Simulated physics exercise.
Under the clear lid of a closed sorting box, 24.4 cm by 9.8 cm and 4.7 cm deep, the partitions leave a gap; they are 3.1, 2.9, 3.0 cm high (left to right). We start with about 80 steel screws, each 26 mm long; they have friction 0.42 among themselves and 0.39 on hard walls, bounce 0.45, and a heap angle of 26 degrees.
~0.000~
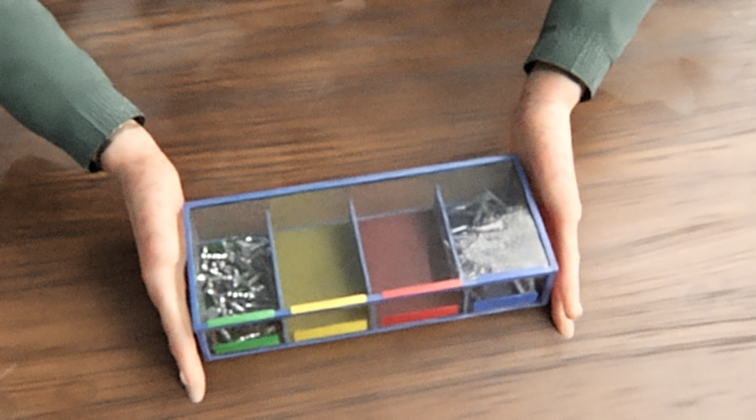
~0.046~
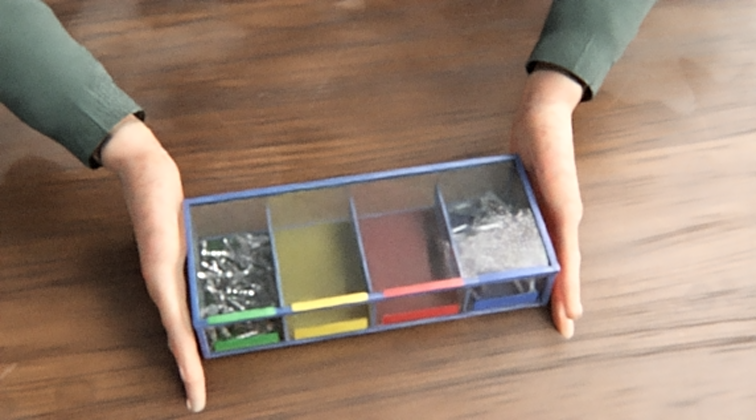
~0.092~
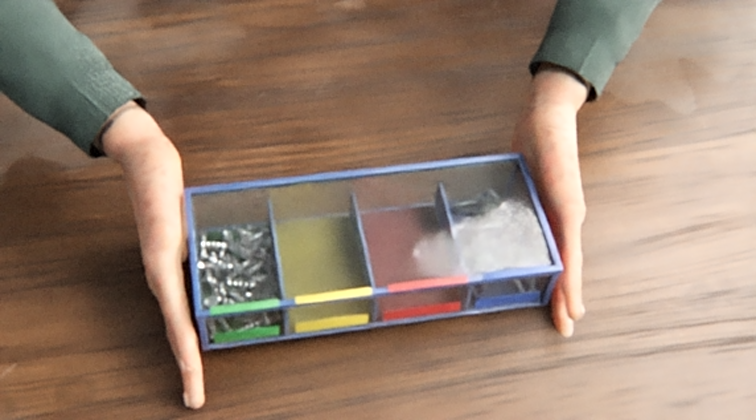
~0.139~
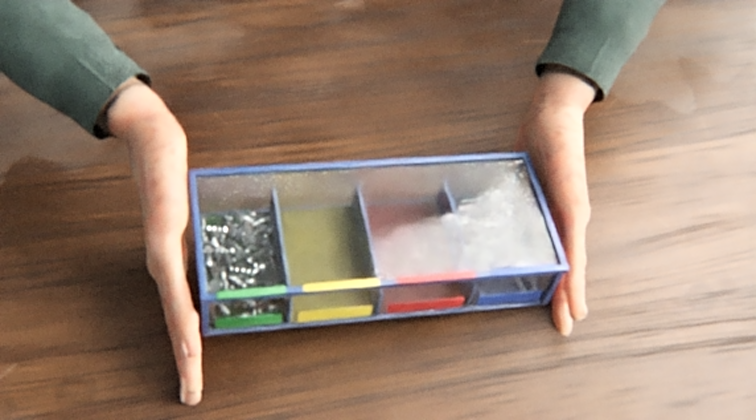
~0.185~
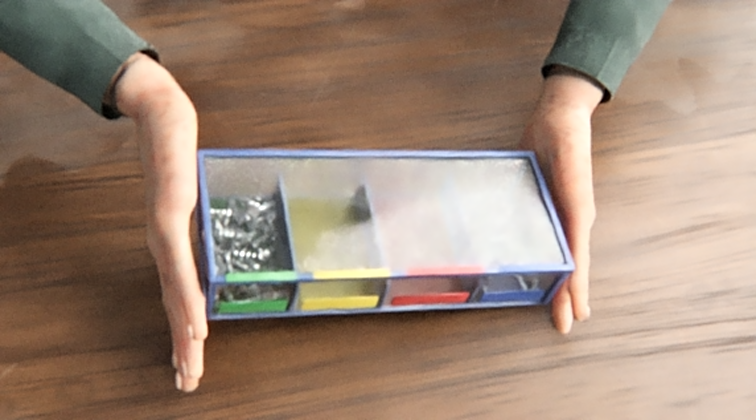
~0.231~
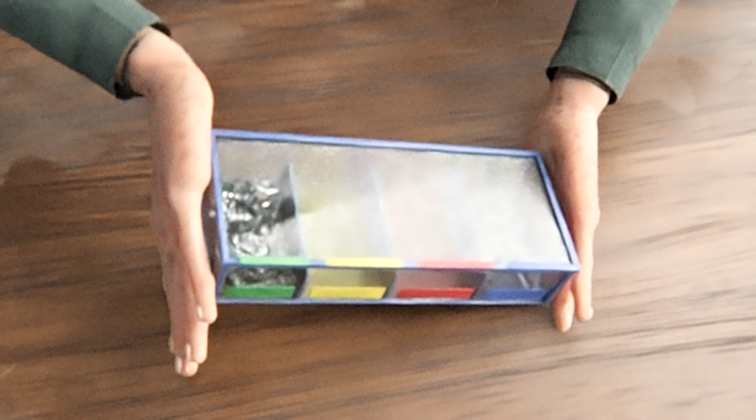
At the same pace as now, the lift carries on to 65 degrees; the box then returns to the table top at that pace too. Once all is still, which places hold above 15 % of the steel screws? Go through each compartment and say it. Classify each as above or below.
Classification: Red below, blue above, green above, yellow below.
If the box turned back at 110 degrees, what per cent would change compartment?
It would come to about 25 per cent.
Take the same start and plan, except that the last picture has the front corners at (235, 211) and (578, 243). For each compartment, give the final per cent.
Per cent by compartment: Red 0, blue 40, green 50, yellow 10.
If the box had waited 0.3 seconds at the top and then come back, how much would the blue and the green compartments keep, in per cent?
Final amounts would be blue 40% and green 50%.
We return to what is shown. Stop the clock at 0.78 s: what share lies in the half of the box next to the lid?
I'd put it at some 10 percent.
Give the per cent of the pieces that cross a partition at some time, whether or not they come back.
About 5 %.
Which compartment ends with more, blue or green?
Go with green, that one ends with more.
After 0.78 s, tilt 63 degrees; blue 40 %, green 55 %, yellow 5 %.
After 1.14 s, tilt 26 degrees; red 5 %, blue 40 %, green 55 %.
Then, at 1.59 s, tilt 0 degrees; red 5 %, blue 40 %, green 55 %.
In the end, at 1.9 s, red 5 %, blue 40 %, green 55 %, yellow 0 %.
